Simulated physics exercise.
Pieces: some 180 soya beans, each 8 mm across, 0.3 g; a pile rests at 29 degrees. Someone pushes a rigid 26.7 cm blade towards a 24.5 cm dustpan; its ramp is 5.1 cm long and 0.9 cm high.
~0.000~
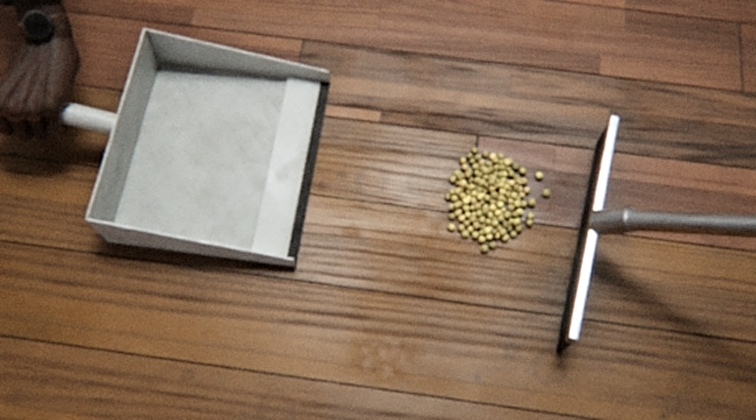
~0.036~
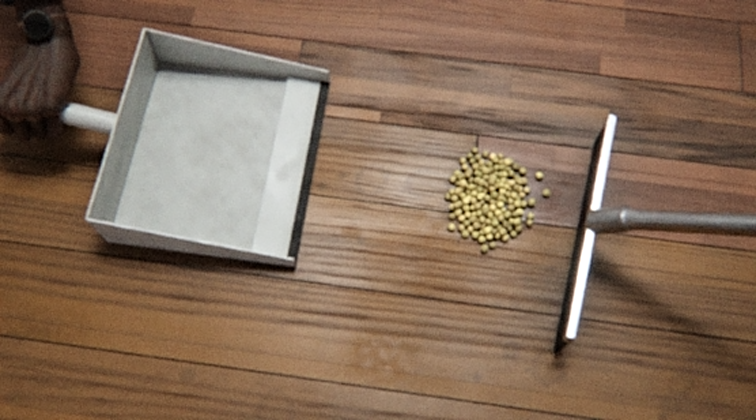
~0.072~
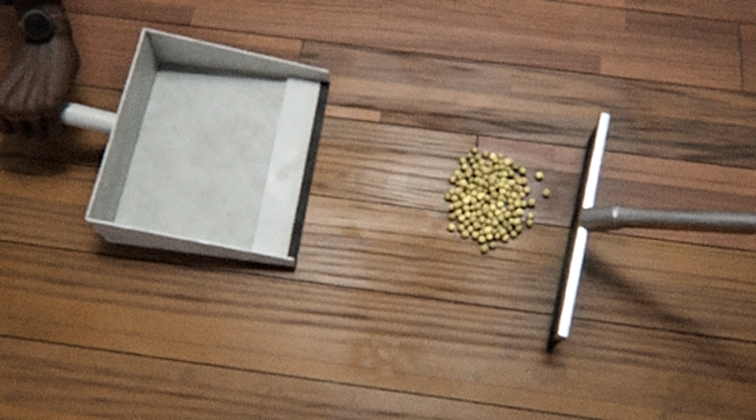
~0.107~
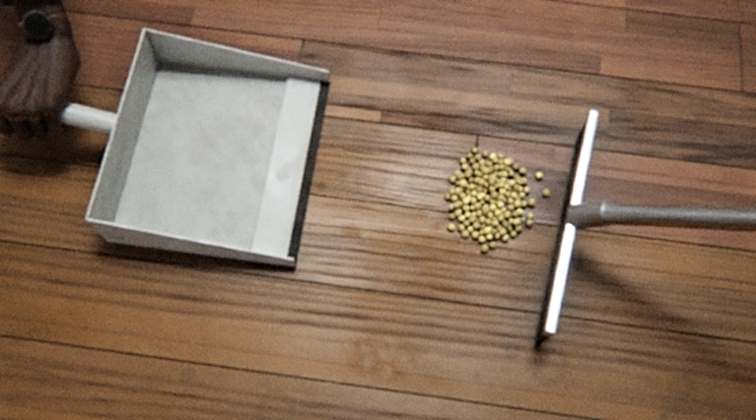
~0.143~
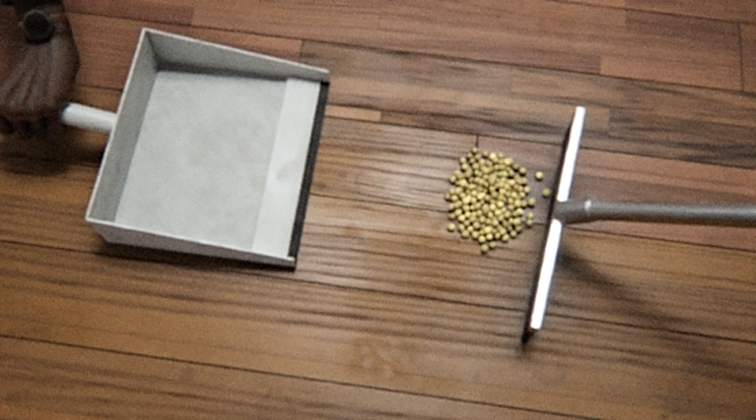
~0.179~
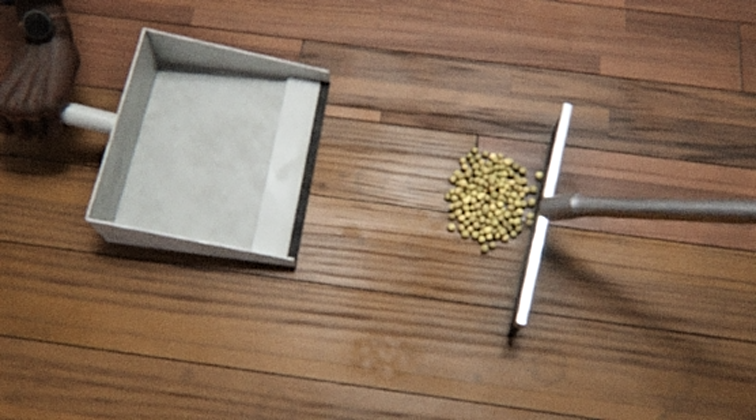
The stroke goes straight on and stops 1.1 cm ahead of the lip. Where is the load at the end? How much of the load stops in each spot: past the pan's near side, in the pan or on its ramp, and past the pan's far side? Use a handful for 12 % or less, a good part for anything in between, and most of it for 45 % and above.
My call is near side: A handful; pan: A good part; far side: A handful.
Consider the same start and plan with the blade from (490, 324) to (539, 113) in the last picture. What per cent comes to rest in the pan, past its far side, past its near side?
Per cent by place - pan 50, far side 5, near side 0.
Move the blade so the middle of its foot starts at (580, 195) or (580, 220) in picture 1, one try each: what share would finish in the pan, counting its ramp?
I'd put it near 45 per cent for the first and near 35 per cent for the second.
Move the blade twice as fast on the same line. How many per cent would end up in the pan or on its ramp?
Share: Close to 60 %.
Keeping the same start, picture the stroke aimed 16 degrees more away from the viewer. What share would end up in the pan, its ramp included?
Estimate: 30 % in pan or on ramp.
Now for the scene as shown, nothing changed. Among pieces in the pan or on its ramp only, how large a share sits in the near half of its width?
Some 50 per cent.
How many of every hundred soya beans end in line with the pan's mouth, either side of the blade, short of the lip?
It comes to some 65 percent.
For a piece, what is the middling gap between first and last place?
About 22 cm.
After 0.46 s, middle of the blade 15 cm from the lip; 0 % over the lip, far side 0 %, near side 0 %.
After 0.64 s, middle of the blade 7 cm from the lip; 0 % over the lip, far side 0 %, near side 0 %.
After 0.95 s, middle of the blade 3 cm from the lip; 30 % over the lip, far side 5 %, near side 0 %.
At rest (1.4 s), near side 0 %, pan 30 %, far side 5 %, in front of the lip or behind the blade 65 %.
